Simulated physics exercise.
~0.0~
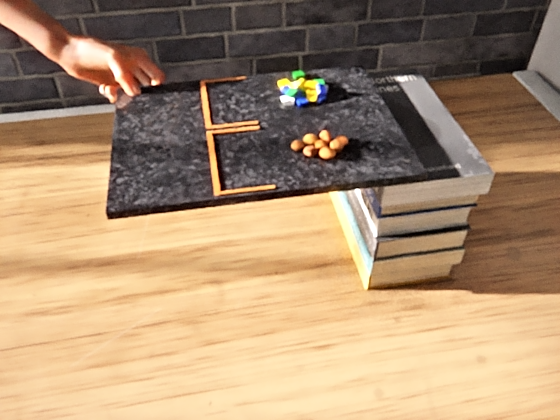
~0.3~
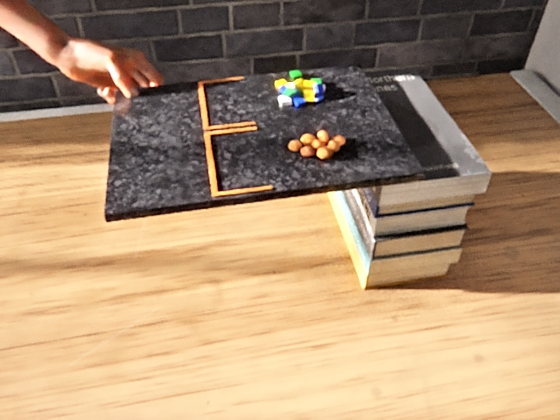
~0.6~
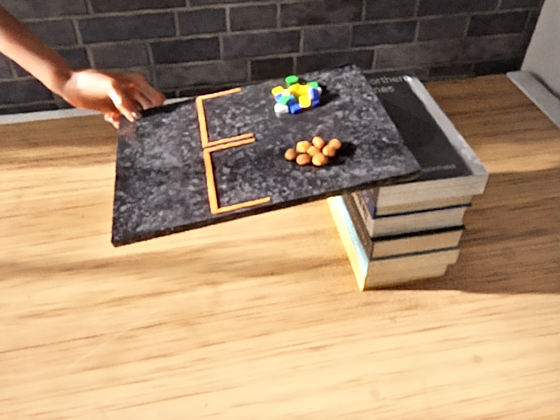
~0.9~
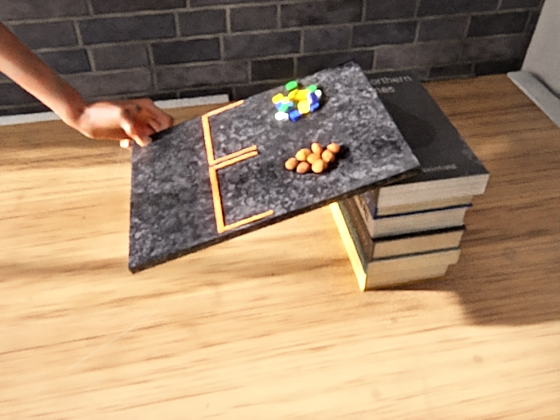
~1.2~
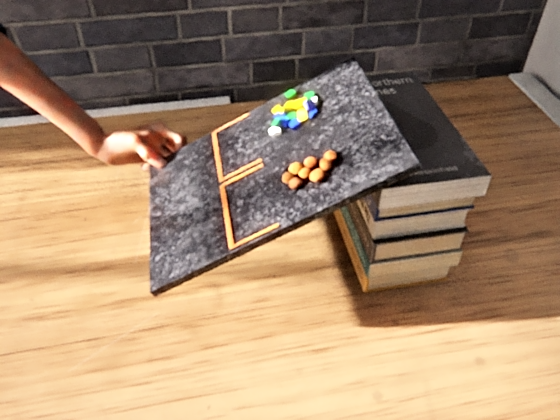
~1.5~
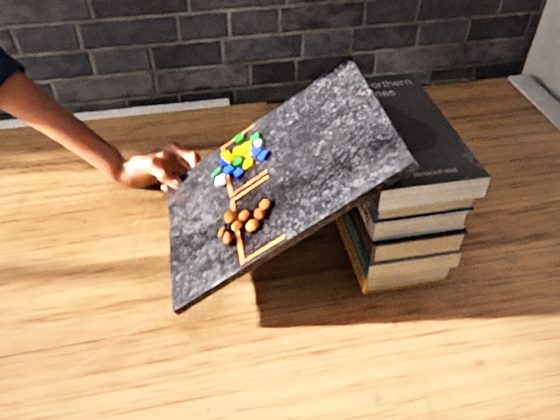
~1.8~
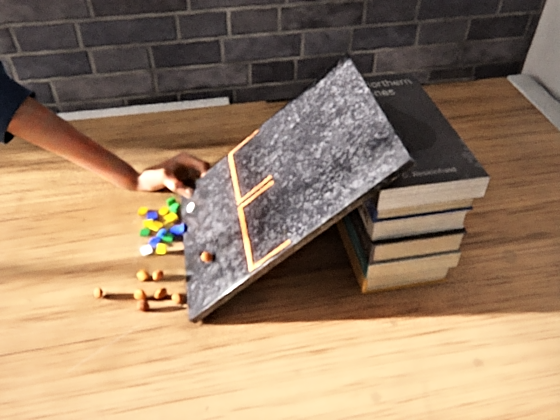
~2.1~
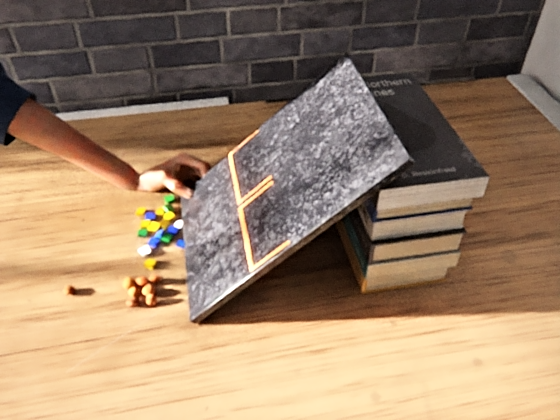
A dark speckled board, its right side resting on a stack of books, is held at its left end by a hand, with a heap of brown pieces nearer the viewer and a multicoloured heap farther back. The hand lowers that end, and the board tilts more and more steeply. At first both heaps stay put, then they begin sliding down toward the two orange barriers. They reach the barriers and pass beyond them, spilling off the low edge. The board ends steeply sloped and empty, with both groups scattered on the wooden counter at left.
